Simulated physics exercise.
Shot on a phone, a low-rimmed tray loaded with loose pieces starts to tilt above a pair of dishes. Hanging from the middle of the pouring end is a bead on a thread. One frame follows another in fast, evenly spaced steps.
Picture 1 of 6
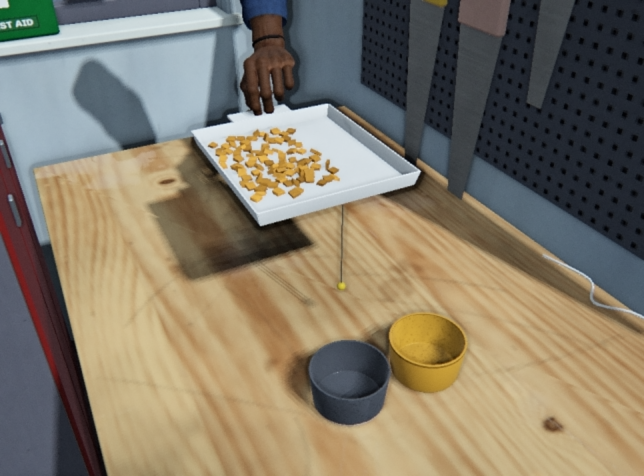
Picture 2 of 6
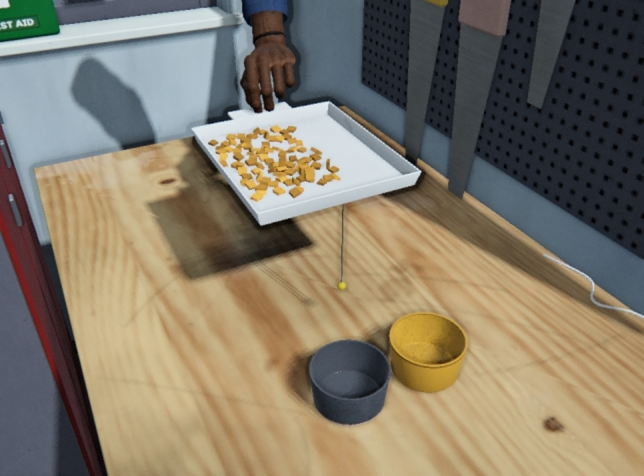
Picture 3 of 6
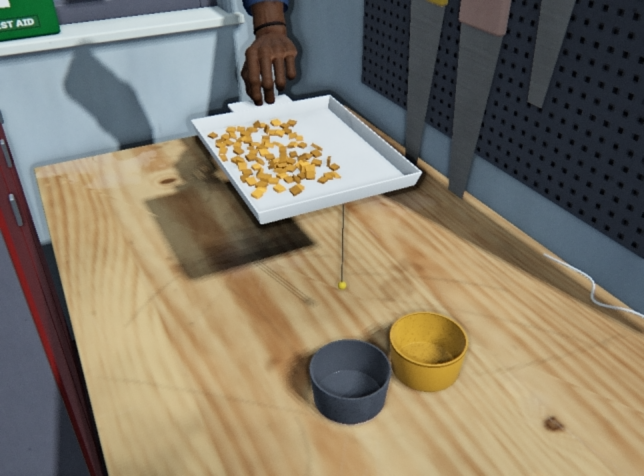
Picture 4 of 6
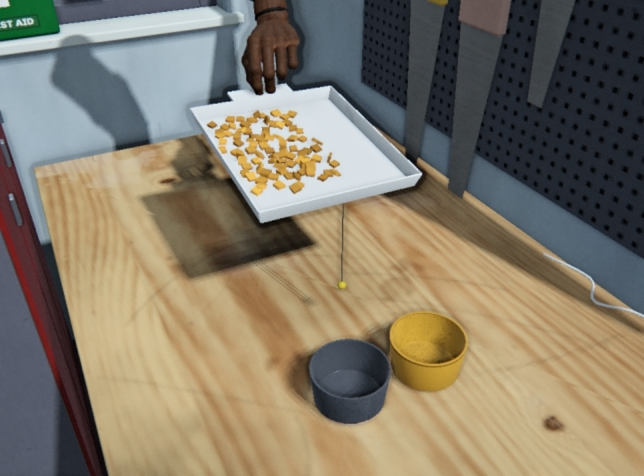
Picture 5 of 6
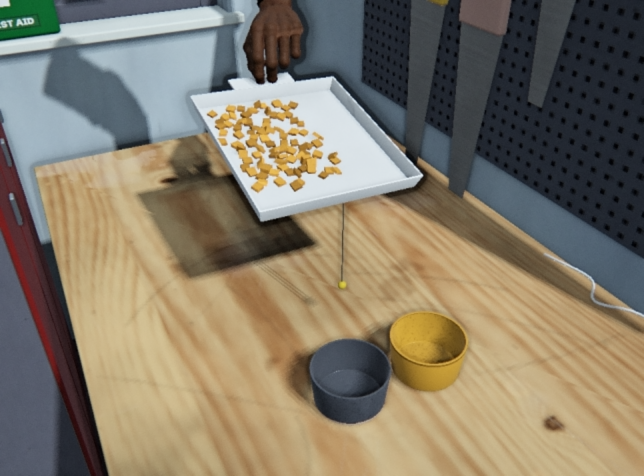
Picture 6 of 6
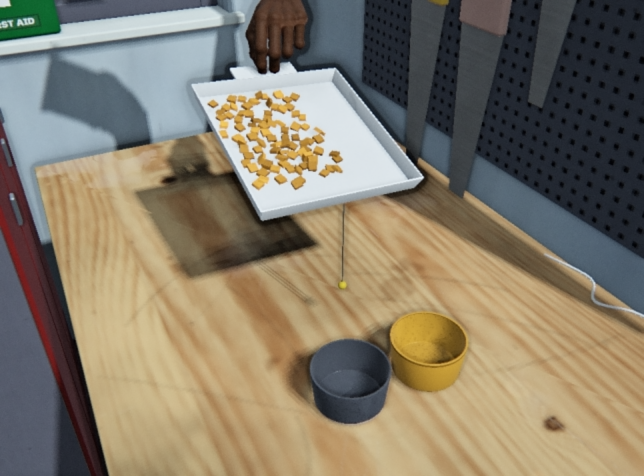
A hand slowly raised the back of a white tray of small orange crackers, tilting it toward the front, while the crackers stayed on it and the gray and yellow dishes below sat still.
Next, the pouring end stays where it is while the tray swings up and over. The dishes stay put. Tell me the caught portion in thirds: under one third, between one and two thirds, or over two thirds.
The dishes capture not a full third of the load.
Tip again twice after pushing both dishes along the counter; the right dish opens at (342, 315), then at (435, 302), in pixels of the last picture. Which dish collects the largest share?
In the first try it is the one to the right, in the second it is the one to the left.
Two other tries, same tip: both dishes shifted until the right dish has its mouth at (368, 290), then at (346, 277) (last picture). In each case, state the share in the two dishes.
The first try gives 20 per cent, the second 0 per cent.
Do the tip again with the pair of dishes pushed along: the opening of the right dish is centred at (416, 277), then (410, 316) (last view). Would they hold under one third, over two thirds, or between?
Where the dishes stand first, the middle third; where they stand second, one to two thirds.
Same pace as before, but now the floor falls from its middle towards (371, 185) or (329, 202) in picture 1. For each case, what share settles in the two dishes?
I'd say some 0 in a hundred at first, then 0 in a hundred.
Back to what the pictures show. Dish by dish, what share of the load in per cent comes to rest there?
Left dish keeps 10 %, right dish keeps 0 %.
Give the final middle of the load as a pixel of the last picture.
Last view, centre at rest - approx. (381, 342).
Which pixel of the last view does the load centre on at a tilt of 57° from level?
Look around (345, 183) in the last picture.
Just after the last frame, tray tipped steeply; every one on the tray.
A moment on, tray tipped right over; almost all on the tray; just a few in the left dish; about a tenth outside both.
Further on, tray tipped past a quarter turn; about a tenth in the left dish; just a few in the right dish; the larger part outside both.
When it is over, tray tipped past a quarter turn; about a tenth in the left dish; just a few in the right dish; the larger part outside both.
